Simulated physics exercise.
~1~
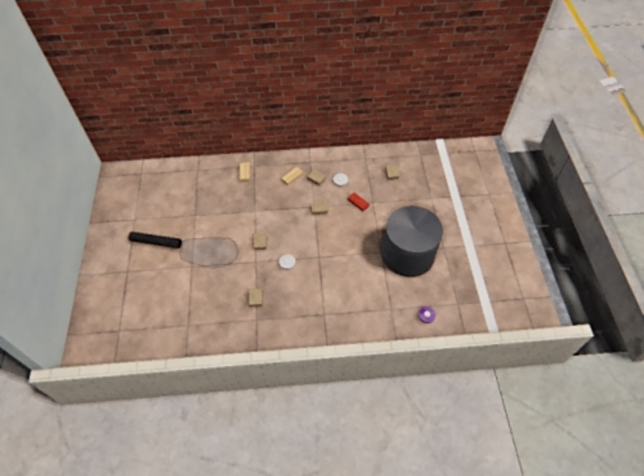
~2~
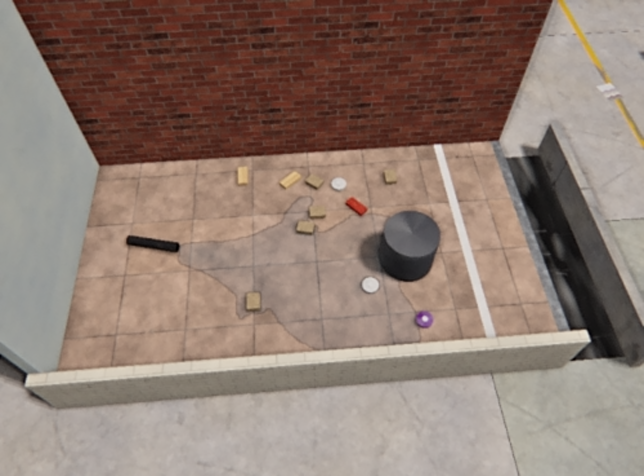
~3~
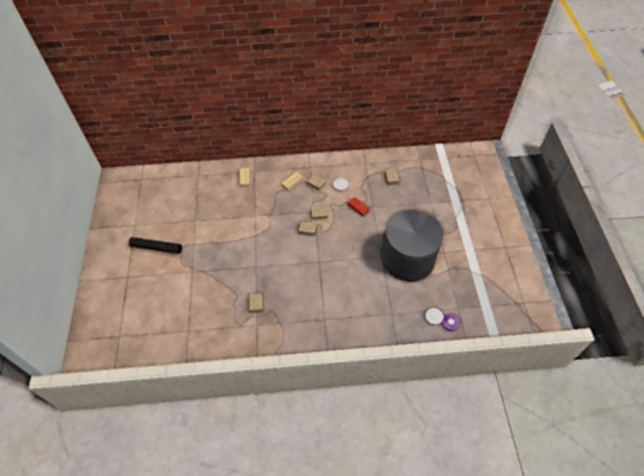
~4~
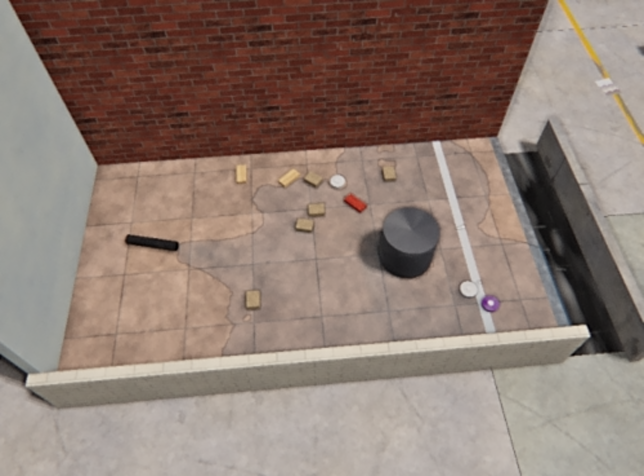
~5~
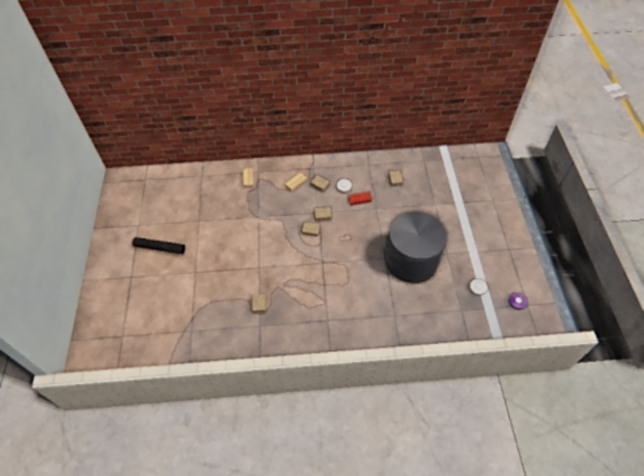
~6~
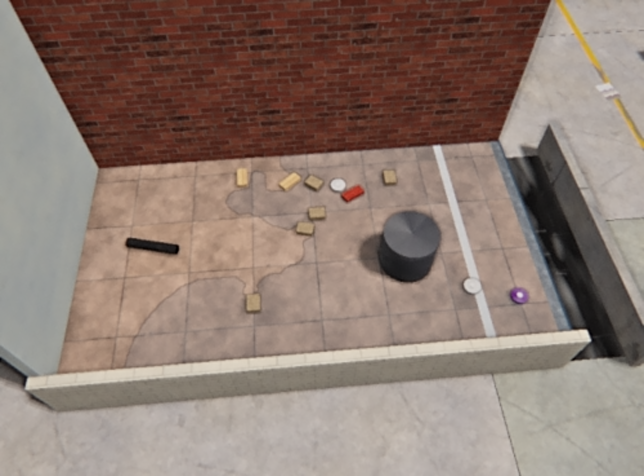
The clip opens on a tiled floor below a brick wall, with small blocks and lids scattered between a black pipe at left and a dark drum, and a clear puddle spreading from the pipe. The water fans out, pushing one tan block up against another and sliding a white lid right. The white lid reaches the purple one near the front ledge, and both drift toward the white stripe. The purple lid crosses it, while the red block only shifts and turns slightly. Finally, the purple lid rests beyond the stripe, short of the dark channel, the white lid sits at the stripe, and the red block remains left of it.
